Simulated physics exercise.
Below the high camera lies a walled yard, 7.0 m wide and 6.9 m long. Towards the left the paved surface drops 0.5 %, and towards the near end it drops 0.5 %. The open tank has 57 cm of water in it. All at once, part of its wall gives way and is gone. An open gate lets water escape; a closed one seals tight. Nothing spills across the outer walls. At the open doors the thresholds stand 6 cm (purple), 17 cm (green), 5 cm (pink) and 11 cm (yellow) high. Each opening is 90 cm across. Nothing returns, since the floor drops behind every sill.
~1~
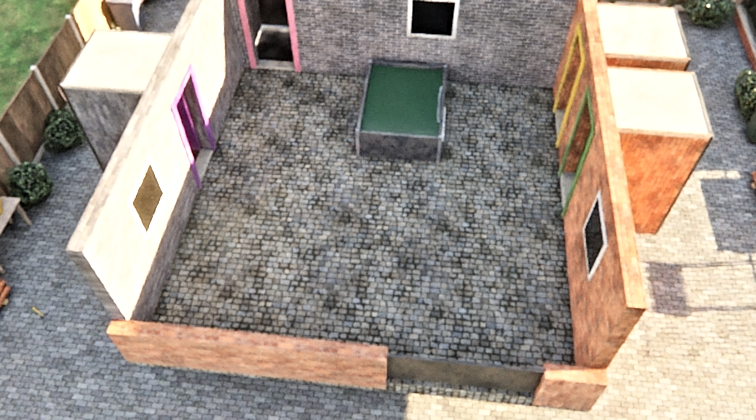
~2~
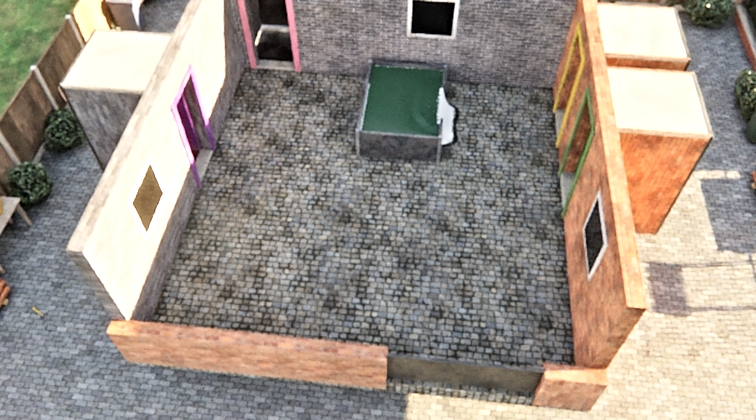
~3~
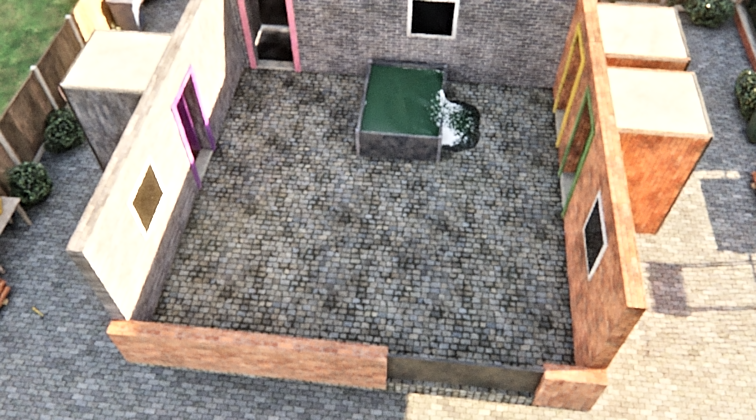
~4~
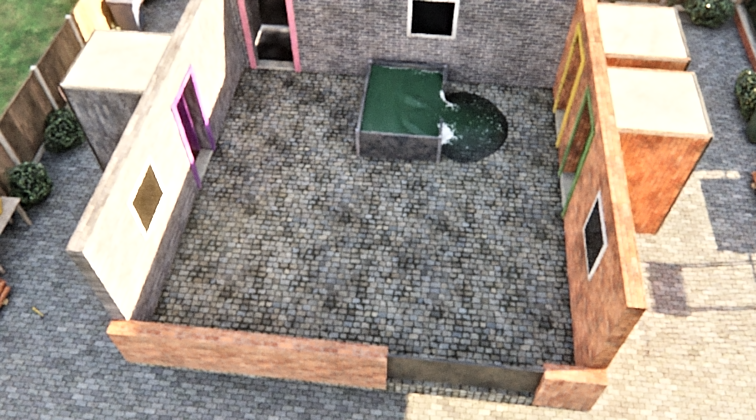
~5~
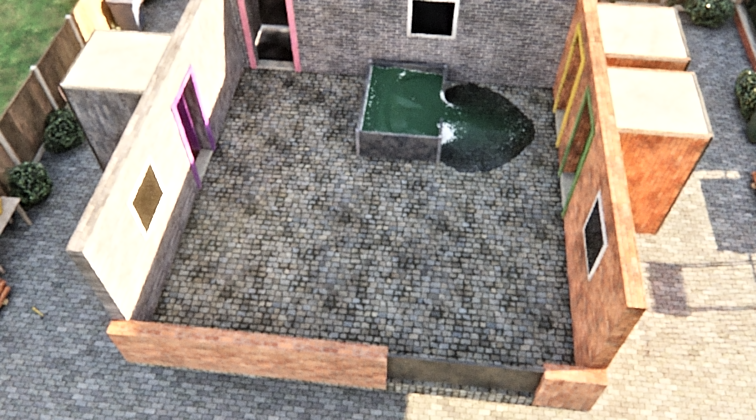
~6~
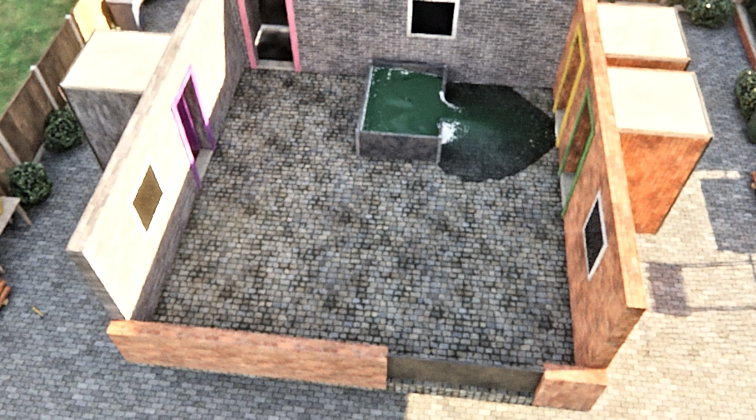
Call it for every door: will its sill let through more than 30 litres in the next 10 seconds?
Purple door - it will not, green door - it will not, pink door - it will not, yellow door - it will.
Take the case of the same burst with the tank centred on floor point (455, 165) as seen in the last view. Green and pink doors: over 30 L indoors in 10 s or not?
Checking the limit: The green door is beyond it and the pink door is within it.
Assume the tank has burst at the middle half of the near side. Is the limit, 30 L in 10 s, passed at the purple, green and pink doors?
Note: Purple short of the mark, green short of the mark, pink short of the mark.
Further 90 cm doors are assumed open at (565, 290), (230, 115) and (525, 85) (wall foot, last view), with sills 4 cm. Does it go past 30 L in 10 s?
So, in the order given, it's shy of the mark, then shy of the mark, then beyond the mark.
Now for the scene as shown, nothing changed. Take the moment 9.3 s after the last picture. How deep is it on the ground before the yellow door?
It's some 6.0 centimetres deep.
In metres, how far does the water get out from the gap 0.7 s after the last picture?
I'd say close to 3.0 m.
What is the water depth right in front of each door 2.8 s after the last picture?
You'd get purple at 0 cm, green at 10 cm, pink at 0 cm, and yellow at 17 cm.
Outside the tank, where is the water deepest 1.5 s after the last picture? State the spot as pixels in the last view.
Spot: Approx. (552, 130).
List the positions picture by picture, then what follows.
The open tank at (403, 100) is whole and still, 57 cm deep, in the first frame.
Water pours out at (440, 116) and has run 0.6 m, to (449, 143); typically 8 cm deep outside, 57 cm at the open tank's back, in the second frame.
The front is at (470, 145), 0.9 m from the gap at (440, 118); 0.8 m2 of floor is under water; 57 cm left at the back of the open tank, in the third frame.
The front is at (502, 137), 1.3 m from the gap at (440, 118); 1.9 m2 of floor is under water; 56 cm left at the back of the open tank, in the fourth frame.
The front is at (531, 131), 1.9 m from the gap at (440, 117); 3.1 m2 of floor is under water; 48 cm left at the back of the open tank, in the fifth frame.
The front is at (556, 141), 2.4 m from the gap at (440, 117); 4.4 m2 of floor is under water; 48 cm left at the back of the open tank, in the sixth frame.
Then, 0.7 s after the last picture water covers 15 % of the floor and is deepest (36 cm) near (549, 95); purple door not reached, green door 11 cm at the sill, 0 L in, pink door not reached, yellow door 21 cm at the sill, 48 L in.
Then, 1.5 s after the last picture water covers 20 % of the floor and is deepest (28 cm) near (552, 130); purple door not reached, green door 16 cm at the sill, 0 L in, pink door not reached, yellow door 27 cm at the sill, 122 L in.
Then, 2.8 s after the last picture water covers 30 % of the floor and is deepest (18 cm) near (517, 128); purple door not reached, green door 10 cm at the sill, 1 L in, pink door not reached, yellow door 17 cm at the sill, 185 L in.
Then, 5.3 s after the last picture water covers 45 % of the floor and is deepest (13 cm) near (524, 382); purple door not reached, green door 8 cm at the sill, 1 L in, pink door 1 cm at the sill, 0 L in, yellow door 11 cm at the sill, 212 L in.
Then, 9.3 s after the last picture water covers 65 % of the floor and is deepest (10 cm) near (144, 343); purple door not reached, green door 5 cm at the sill, 1 L in, pink door 2 cm at the sill, 0 L in, yellow door 6 cm at the sill, 212 L in.
